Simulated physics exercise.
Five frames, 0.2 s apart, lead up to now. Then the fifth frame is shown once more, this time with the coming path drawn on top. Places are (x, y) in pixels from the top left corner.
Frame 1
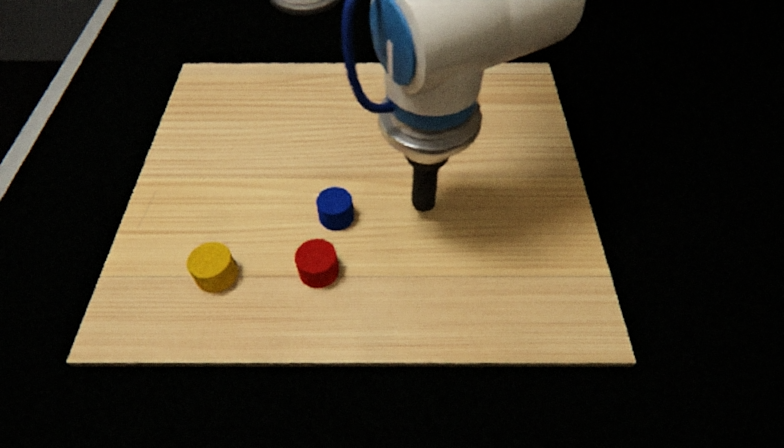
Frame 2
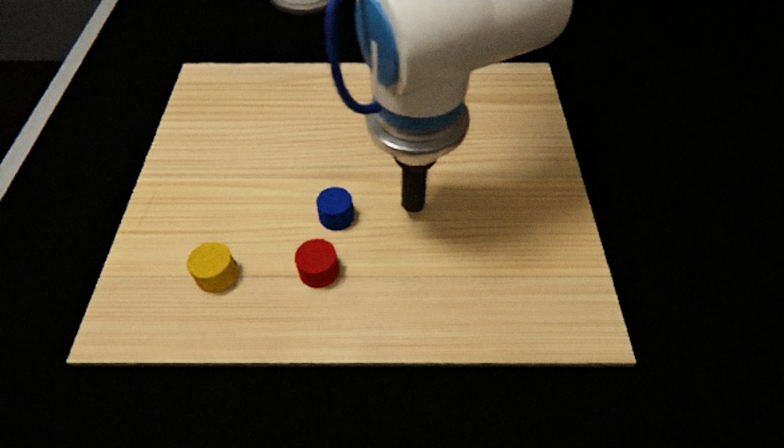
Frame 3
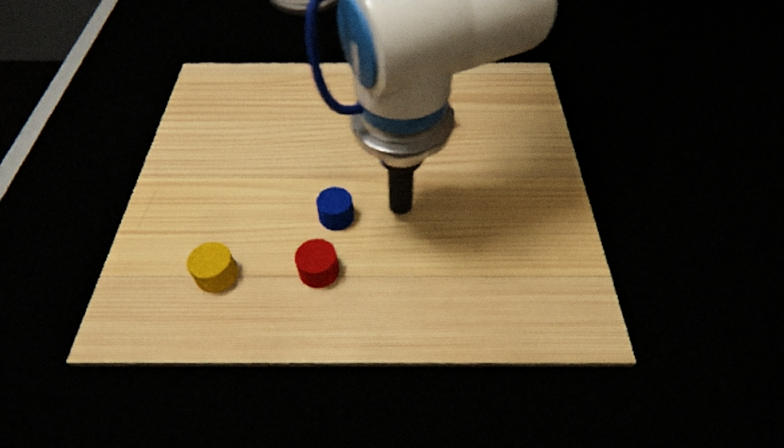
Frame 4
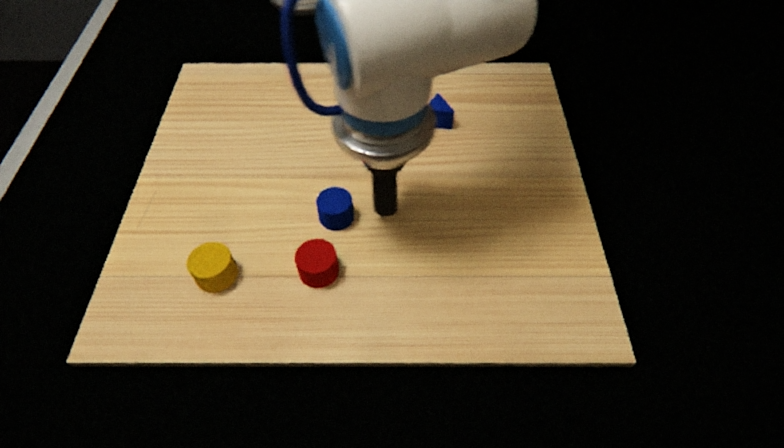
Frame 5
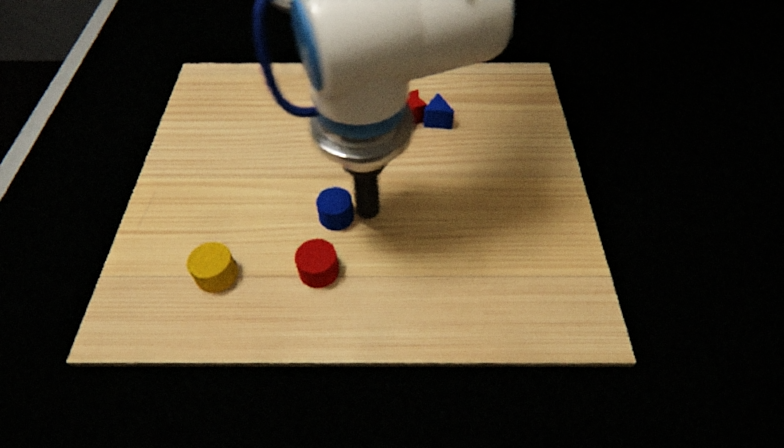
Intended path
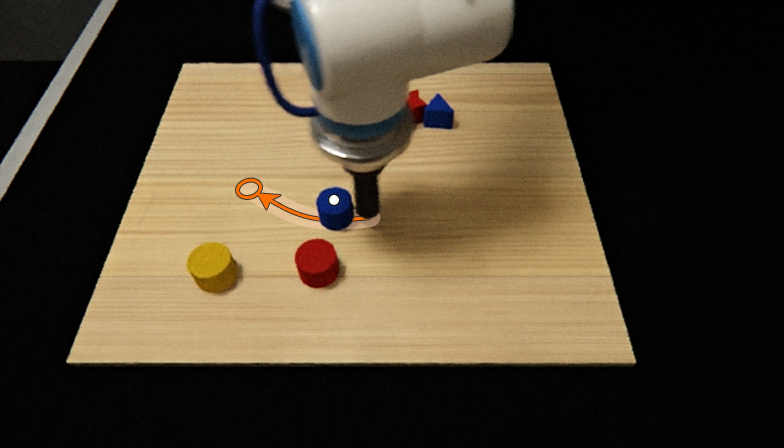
The footage shows a robotic arm moving a black stick left across a wooden board toward a blue circular block, revealing blue and red pieces behind it, while the blue, red and yellow circular blocks stay still.
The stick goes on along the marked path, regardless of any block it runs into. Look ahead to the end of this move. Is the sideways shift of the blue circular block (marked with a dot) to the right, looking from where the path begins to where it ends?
No
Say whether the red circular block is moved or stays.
In the end it has not been moved.
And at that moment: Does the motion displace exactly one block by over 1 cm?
Final answer: Yes.
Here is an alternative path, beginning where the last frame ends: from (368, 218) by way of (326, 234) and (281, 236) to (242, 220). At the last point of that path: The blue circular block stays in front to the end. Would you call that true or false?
False
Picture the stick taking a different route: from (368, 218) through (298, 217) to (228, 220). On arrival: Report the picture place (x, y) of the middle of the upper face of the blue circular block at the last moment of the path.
The middle of its top is at (197, 192).
Drawn move, from (368, 218) by way of (323, 219) and (283, 207) to (249, 189); the dot is on the blue circular block.
What follows on the original path. One third of the way, stick (321, 211); blue circular block (290, 197).
Two thirds of the way, stick (280, 199); blue circular block (248, 188).
At the end, stick (246, 180); red circular block still; blue circular block (215, 182).
